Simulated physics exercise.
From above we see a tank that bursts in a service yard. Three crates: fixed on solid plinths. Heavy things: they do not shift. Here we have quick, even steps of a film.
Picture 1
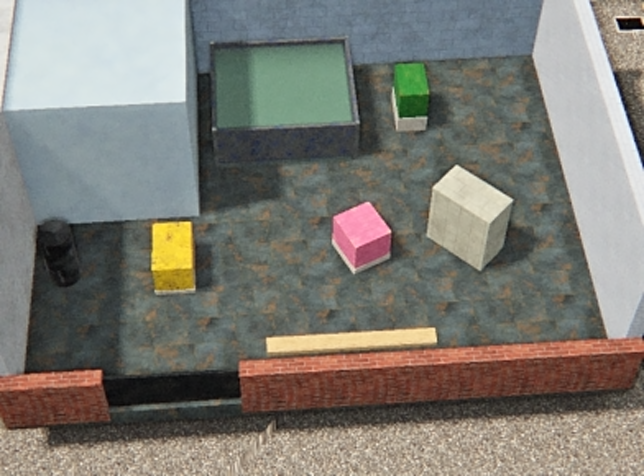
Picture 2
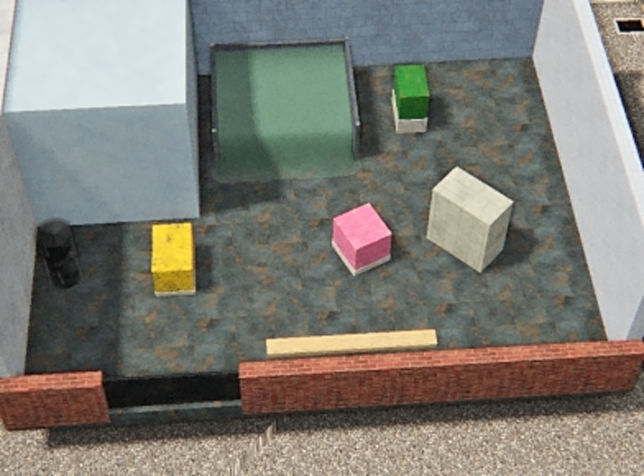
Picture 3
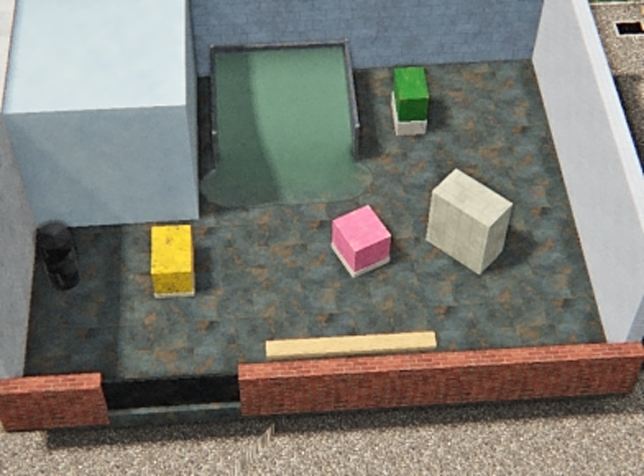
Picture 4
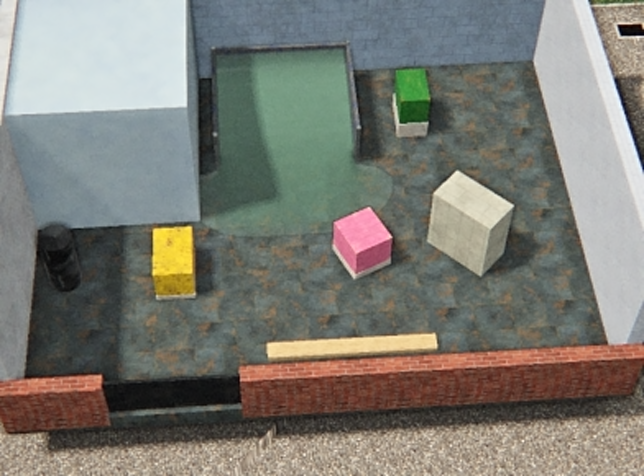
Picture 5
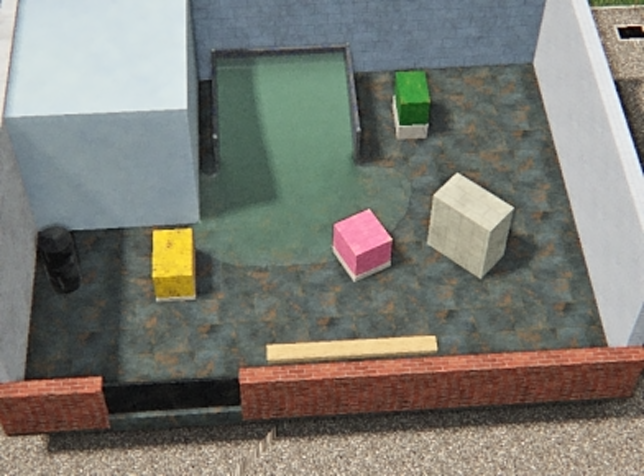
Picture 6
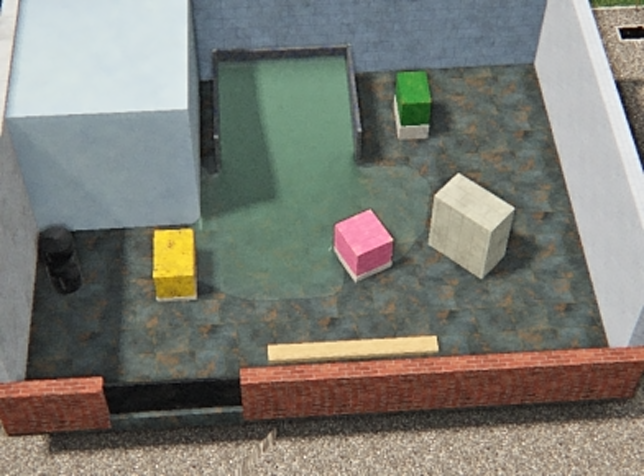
In a walled yard, the front of a tank of green water gave way, and the water poured out and spread across the dark floor, reaching around the pink crate while the crates stayed put.
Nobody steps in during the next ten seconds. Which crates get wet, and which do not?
Result: Pink crate: Not safe. Yellow crate: Not safe. Green crate: Safe.
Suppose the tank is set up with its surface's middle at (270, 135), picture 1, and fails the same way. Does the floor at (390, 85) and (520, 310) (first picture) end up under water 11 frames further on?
The first spot is not reached, while the second is not reached.
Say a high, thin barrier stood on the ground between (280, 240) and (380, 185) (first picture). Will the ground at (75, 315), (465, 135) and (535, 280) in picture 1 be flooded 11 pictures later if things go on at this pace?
Outcome by spot, in order - unwatered, watered, unwatered.
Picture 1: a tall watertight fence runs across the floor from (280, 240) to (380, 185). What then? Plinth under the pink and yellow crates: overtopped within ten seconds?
Pink: Stays clear; yellow: Is reached.
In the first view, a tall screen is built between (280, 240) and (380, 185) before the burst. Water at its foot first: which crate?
Answer: The crate marked yellow.
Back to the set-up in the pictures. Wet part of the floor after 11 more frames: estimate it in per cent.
My best guess is some 55 %.
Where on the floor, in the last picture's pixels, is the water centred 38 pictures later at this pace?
I'd say near (293, 271).
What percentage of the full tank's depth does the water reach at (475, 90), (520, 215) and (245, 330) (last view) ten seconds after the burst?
Depths of roughly 10, 6 and 10 per cent.
A moment on, water covers 35 % of the floor; the pink crate water round its plinth, the yellow crate water round its plinth, the green crate not reached.
Next, water covers 55 % of the floor; the pink crate water round its plinth, the yellow crate water round its plinth, the green crate not reached.
Then, water covers 75 % of the floor; the pink crate water round its plinth, the yellow crate water round its plinth, the green crate water round its plinth.
Later, water covers 90 % of the floor; the pink crate water round its plinth, the yellow crate water round its plinth, the green crate water round its plinth.
In the end, water covers 100 % of the floor; the pink crate was topped, the yellow crate was topped, the green crate stayed above the water.
